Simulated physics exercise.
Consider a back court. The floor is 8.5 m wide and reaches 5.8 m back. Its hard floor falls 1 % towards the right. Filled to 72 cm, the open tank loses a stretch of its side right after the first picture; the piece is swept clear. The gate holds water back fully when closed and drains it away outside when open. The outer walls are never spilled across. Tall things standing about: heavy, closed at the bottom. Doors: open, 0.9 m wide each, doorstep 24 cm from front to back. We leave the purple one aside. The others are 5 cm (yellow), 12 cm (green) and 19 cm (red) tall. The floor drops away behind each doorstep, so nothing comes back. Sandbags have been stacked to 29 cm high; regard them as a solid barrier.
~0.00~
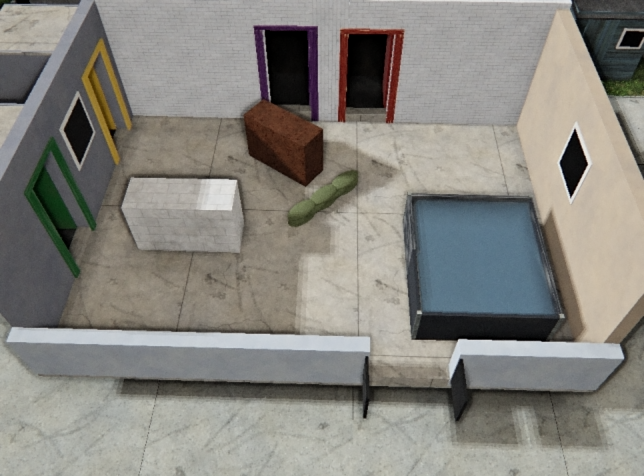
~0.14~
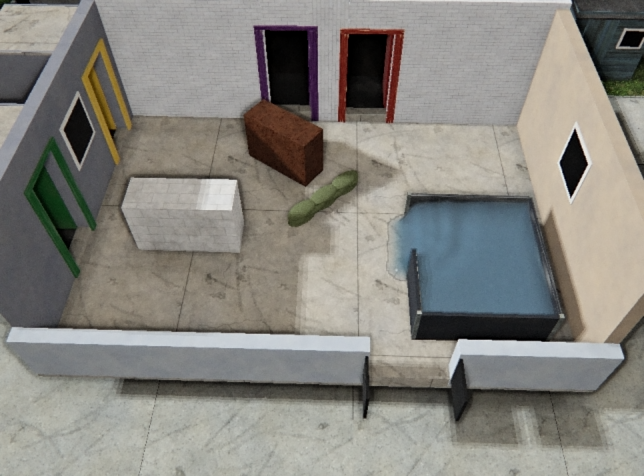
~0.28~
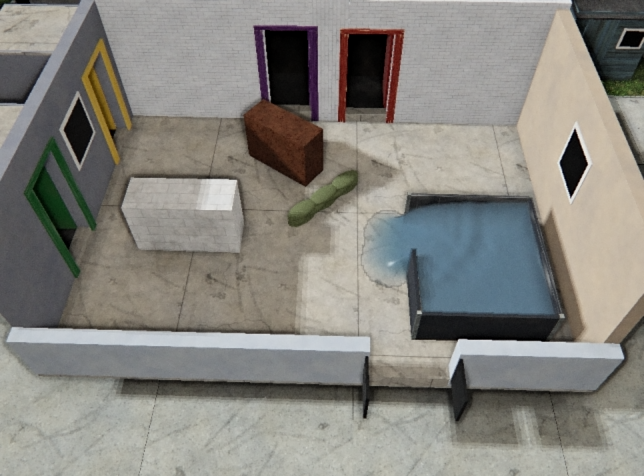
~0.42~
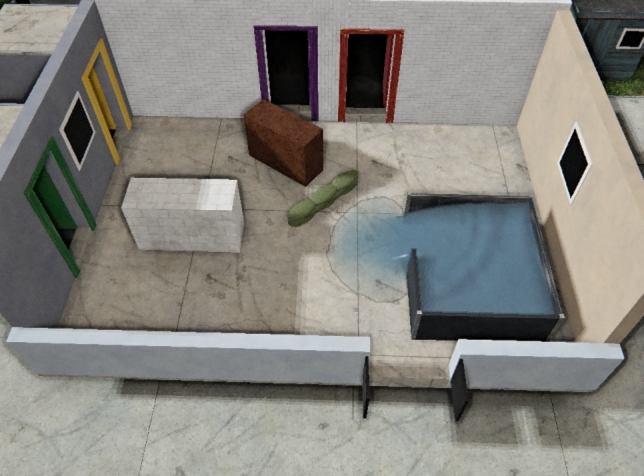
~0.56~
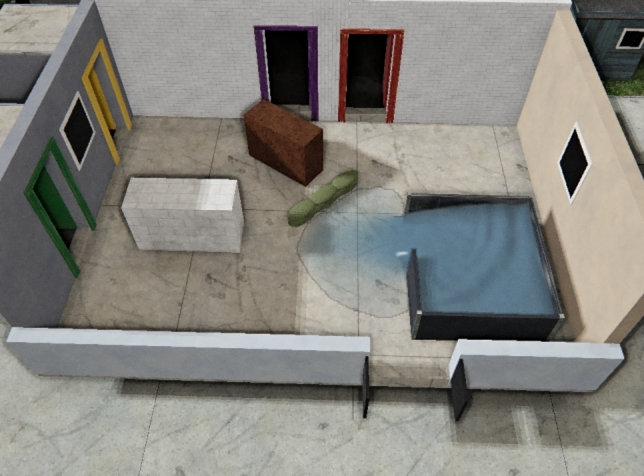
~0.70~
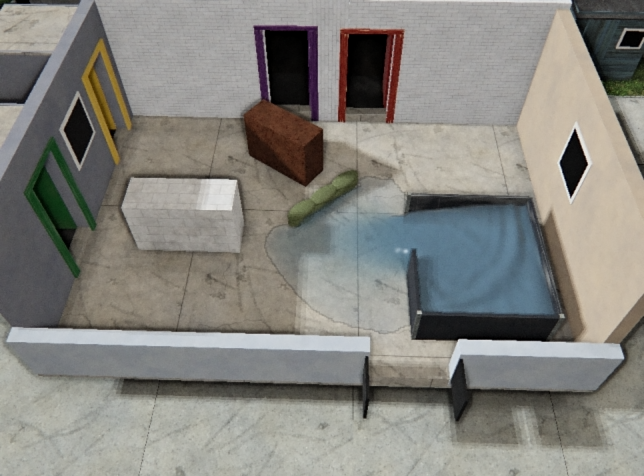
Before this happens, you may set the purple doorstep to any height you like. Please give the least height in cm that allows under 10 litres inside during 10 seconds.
It would have to be roughly 6.5 cm high.
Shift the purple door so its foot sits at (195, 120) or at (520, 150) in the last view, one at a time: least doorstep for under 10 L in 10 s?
About 14.5 cm for the first and 9.5 cm for the second.
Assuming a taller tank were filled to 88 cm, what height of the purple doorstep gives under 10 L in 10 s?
Minimum height: Approx. 9.5 cm.
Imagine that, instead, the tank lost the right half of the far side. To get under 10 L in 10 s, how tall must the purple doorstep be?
Some 24 cm.
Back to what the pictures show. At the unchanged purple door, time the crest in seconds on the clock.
The level tops out near 8.0 seconds.
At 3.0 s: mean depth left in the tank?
About 35 centimetres.
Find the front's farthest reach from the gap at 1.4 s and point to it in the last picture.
At about (160, 271).
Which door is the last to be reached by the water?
Answer: Yellow.
After 1.4 s water covers 25 % of the floor, deepest (42 cm) near (334, 207); it has not reached the purple door.
After 3.0 s water covers 55 % of the floor, deepest (39 cm) near (50, 352); it has not reached the purple door.
After 10.0 s water covers 100 % of the floor, deepest (14 cm) near (511, 367); 8 cm at the purple door, 0 litres in over its 22 cm doorstep.
At the purple door as built, the water arrived by 3.7 s and peaked near 10 cm at 8.2 s.
With a doorstep of 5.5 cm, 15 litres would have come in within the 10 s; with 7.5 cm, 6 litres. So under 10 litres takes about 6.5 cm.
